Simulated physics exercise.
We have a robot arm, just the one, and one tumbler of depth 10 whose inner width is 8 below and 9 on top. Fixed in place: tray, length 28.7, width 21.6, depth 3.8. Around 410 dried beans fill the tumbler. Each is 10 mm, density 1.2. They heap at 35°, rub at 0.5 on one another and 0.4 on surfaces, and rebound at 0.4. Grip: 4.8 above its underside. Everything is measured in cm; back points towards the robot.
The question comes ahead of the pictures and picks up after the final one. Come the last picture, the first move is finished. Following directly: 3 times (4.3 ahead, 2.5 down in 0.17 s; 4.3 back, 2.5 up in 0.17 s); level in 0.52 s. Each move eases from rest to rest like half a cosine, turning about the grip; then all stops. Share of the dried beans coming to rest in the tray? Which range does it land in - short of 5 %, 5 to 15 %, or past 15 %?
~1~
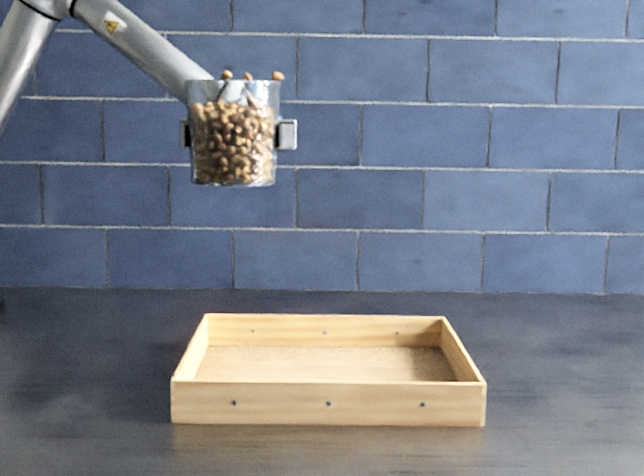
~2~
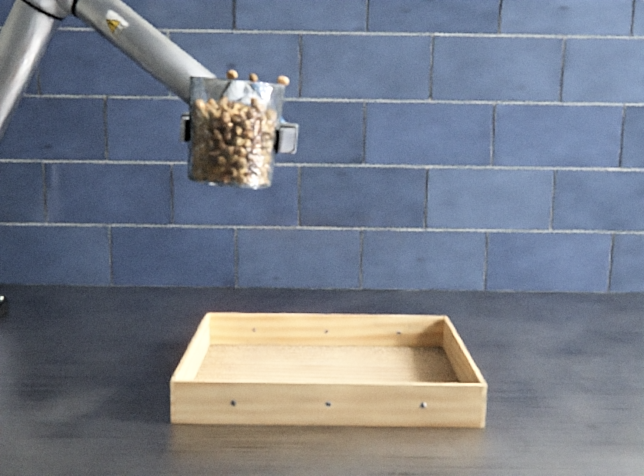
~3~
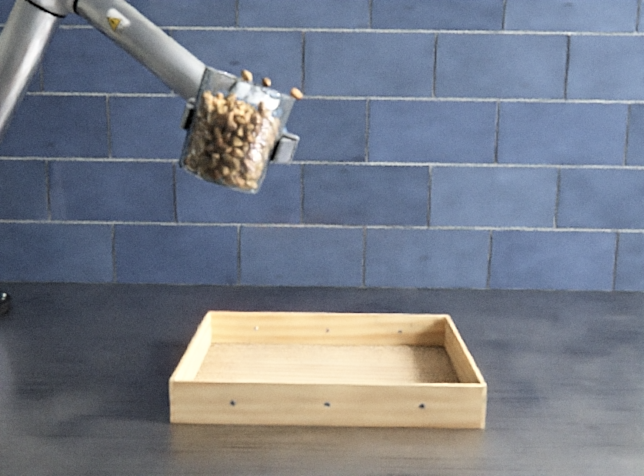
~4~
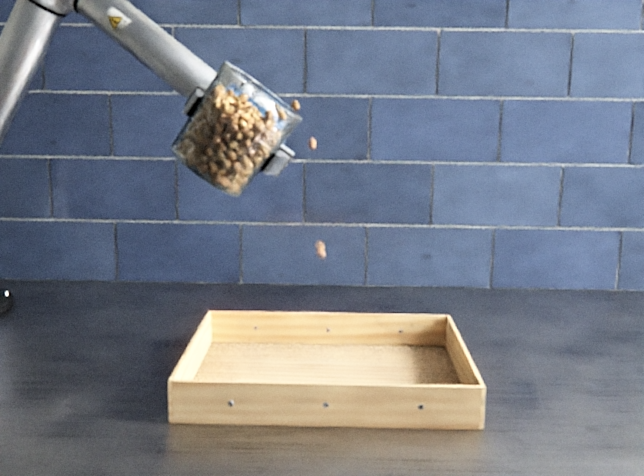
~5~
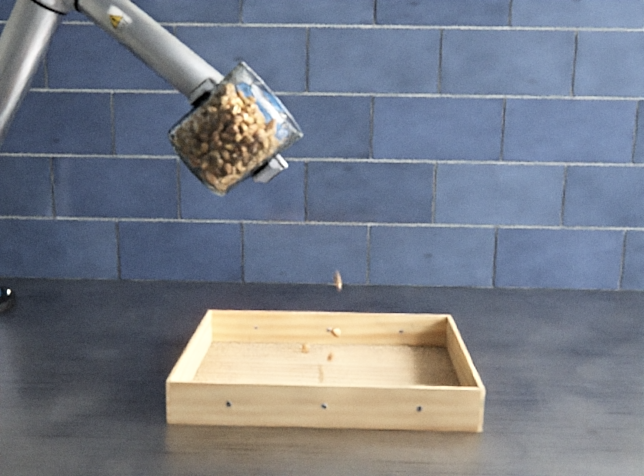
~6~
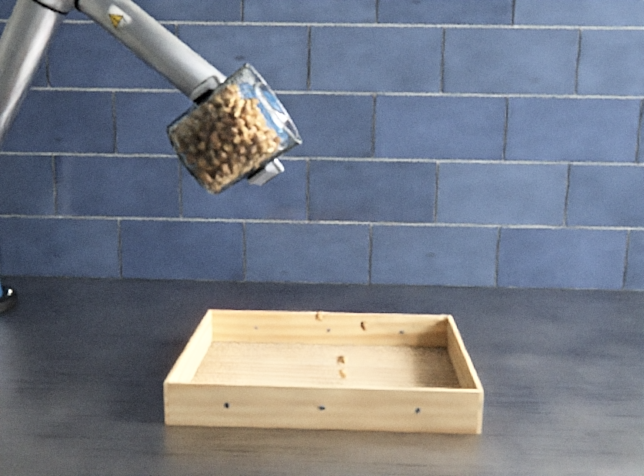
It lands short of 5 %.
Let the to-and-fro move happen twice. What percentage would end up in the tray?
I'd expect something close to 0 per cent.
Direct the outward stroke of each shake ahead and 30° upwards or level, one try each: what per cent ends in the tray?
Some 15 and 10 per cent.
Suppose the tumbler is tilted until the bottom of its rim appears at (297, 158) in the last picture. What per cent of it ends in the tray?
10 percent or so.
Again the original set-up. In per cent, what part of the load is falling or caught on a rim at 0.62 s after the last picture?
0 %.
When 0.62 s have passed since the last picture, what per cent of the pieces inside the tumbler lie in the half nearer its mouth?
Roughly 35 %.
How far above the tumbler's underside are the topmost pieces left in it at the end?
Around 10.0 centimetres above the underside.
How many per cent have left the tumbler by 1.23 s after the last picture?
About 0 in a hundred parts are out by then.
Then, 0.62 s on, tilted 55° forward, highest piece 28 above the table; 401 in the tumbler, 10 in the tray.
Then, 1.23 s on, tilted 35° forward, highest piece 29 above the table; 401 in the tumbler, 10 in the tray.
Then, 1.74 s on, level, highest piece 32 above the table; 401 in the tumbler, 10 in the tray.
Then, 2.79 s on, level, highest piece 32 above the table; 401 in the tumbler, 10 in the tray.
In the end, 401 in the tumbler, 10 in the tray. That is 2 % in the tray.
